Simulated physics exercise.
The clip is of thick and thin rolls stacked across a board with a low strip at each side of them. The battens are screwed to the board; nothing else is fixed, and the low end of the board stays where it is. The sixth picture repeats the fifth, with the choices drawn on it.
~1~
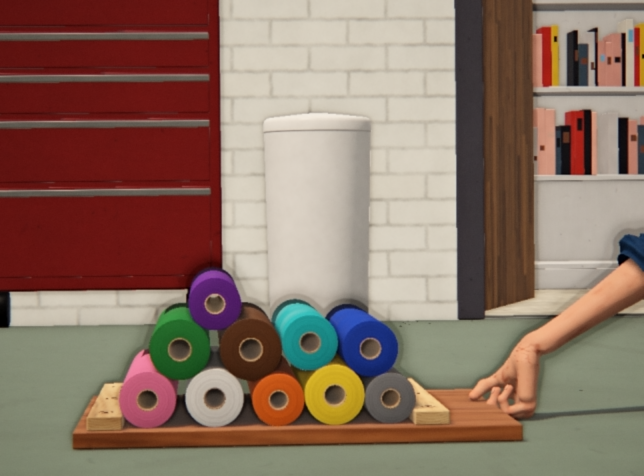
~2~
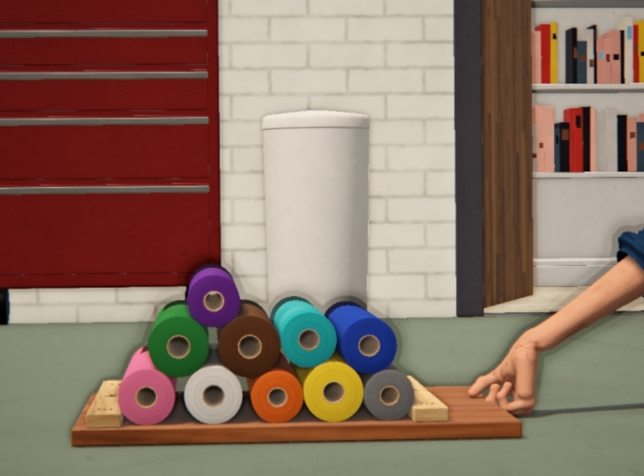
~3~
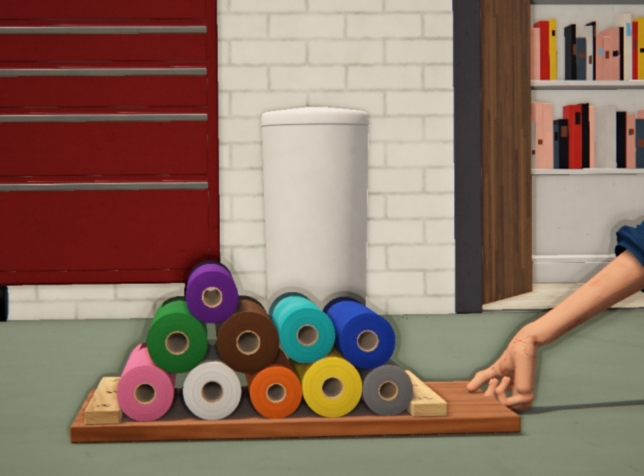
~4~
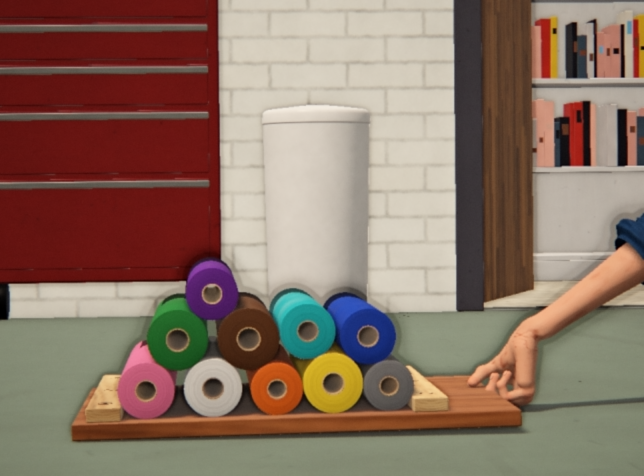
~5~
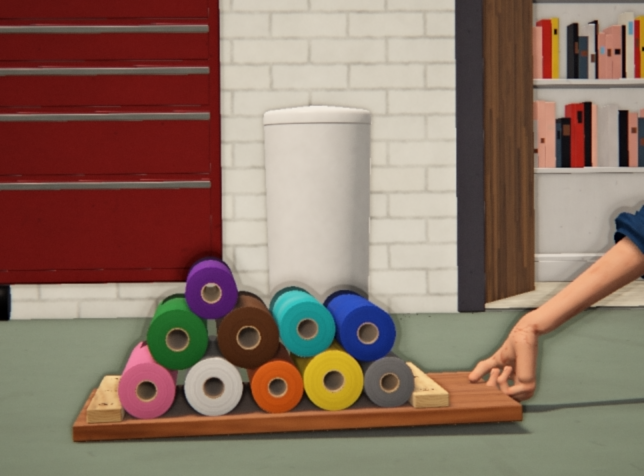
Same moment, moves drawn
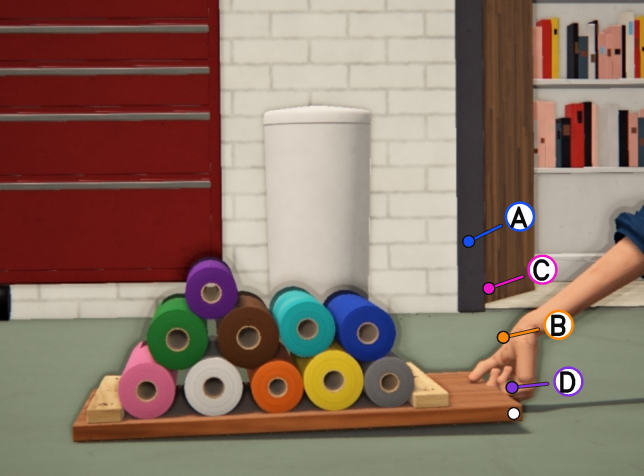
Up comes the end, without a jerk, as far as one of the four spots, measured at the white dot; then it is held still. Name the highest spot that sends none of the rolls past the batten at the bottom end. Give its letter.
Up to B.
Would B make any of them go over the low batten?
No.
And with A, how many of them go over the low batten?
With A, four.
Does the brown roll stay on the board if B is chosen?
The brown roll: Yes.
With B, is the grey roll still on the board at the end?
The grey roll: Yes.
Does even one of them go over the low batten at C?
Yes, at C.
On the marked copy, A at (469, 241); B at (504, 337); C at (489, 288); D at (512, 388); the white dot at (514, 414).
Taking B. A third of the way, board at 11°.
Two thirds of the way, board at 12°.
When it is over, board at 12°, none over the low batten.
As for the rest, A four over the low batten (brown, turquoise, green, purple); C four over the low batten (brown, turquoise, green, purple); D none over the low batten.
